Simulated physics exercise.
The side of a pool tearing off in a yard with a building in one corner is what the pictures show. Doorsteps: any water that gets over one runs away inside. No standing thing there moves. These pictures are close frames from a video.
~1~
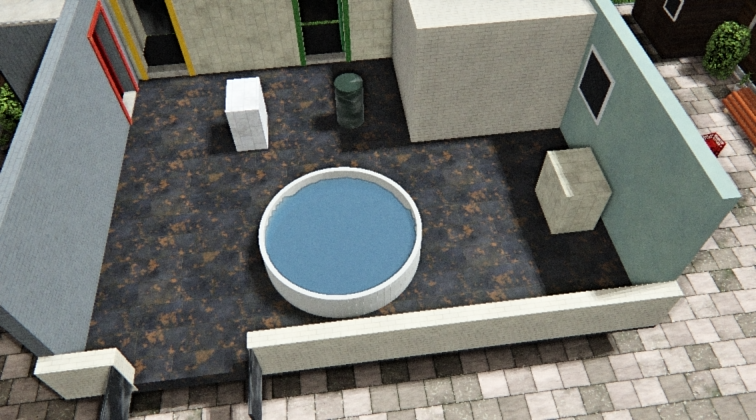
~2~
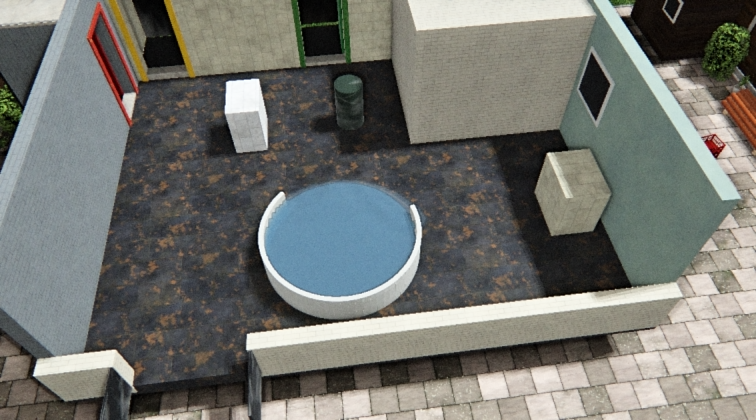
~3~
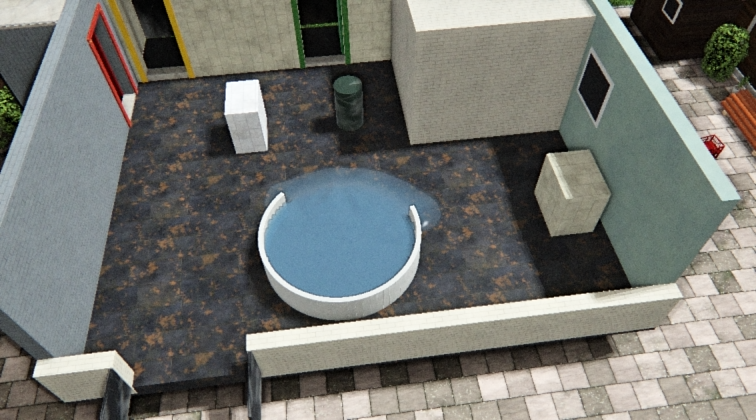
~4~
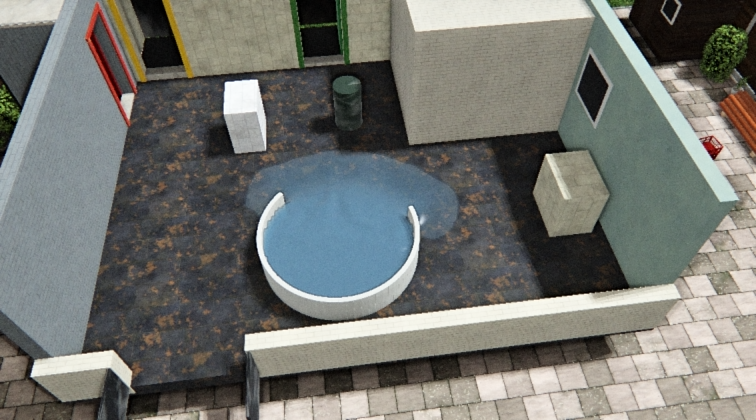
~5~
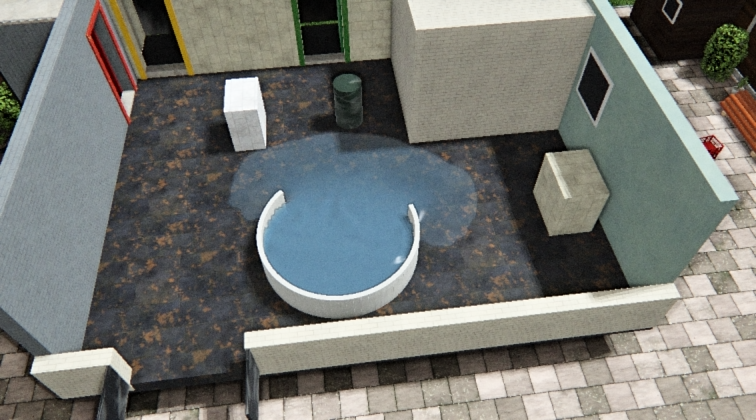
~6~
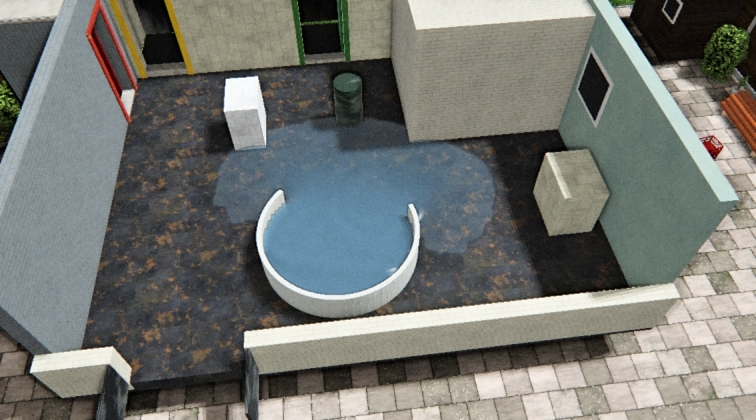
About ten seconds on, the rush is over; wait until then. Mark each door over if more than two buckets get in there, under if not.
Yellow door: Under, green door: Over, red door: Over.
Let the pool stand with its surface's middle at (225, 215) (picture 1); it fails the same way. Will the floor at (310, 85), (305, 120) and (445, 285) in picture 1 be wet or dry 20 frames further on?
Result: Inundated; inundated; spared.
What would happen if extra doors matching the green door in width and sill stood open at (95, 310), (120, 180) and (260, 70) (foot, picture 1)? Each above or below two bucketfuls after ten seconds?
Door one stays inside the limit, door two stays inside the limit, door three breaks the limit.
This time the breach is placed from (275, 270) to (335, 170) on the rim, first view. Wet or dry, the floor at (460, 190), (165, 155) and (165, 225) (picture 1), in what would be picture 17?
First unwetted, second soaked, third soaked.
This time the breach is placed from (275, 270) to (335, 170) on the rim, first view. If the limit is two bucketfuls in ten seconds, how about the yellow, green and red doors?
I reckon the yellow door will get past the mark, the green door will stay beneath the mark, and the red door will get past the mark.
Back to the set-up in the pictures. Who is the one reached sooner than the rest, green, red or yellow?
Result: The green door.
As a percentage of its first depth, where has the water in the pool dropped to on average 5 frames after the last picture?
I'd put it at some 56 per cent.
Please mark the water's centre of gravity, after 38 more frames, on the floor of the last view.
Centre of mass: Roughly (336, 151).
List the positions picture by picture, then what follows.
The first frame shows still water in the round tank at (341, 231).
In the second frame, the front is at (420, 221), out from the gap on the round tank's far side.
In the third frame, the front is at (436, 217), out from the gap on the round tank's far side.
In the fourth frame, water pours out on the round tank's far side and has run to (255, 182).
In the fifth frame, water pours out on the round tank's far side and has run to (246, 162).
In the sixth frame, the front is at (234, 152), out from the gap on the round tank's far side.
A moment on, water covers 35 % of the floor; the yellow door not reached, the green door not reached, the red door not reached.
Next, water covers 40 % of the floor; the yellow door not reached, the green door under two buckets in, the red door not reached.
Then, water covers 50 % of the floor; the yellow door wet at the sill, nothing in, the green door over two buckets in, the red door wet at the sill, nothing in.
Later, water covers 70 % of the floor; the yellow door wet at the sill, nothing in, the green door far over two buckets in, the red door over two buckets in.
In the end, water covers 100 % of the floor; the yellow door wet at the sill, nothing in, the green door far over two buckets in, the red door far over two buckets in.
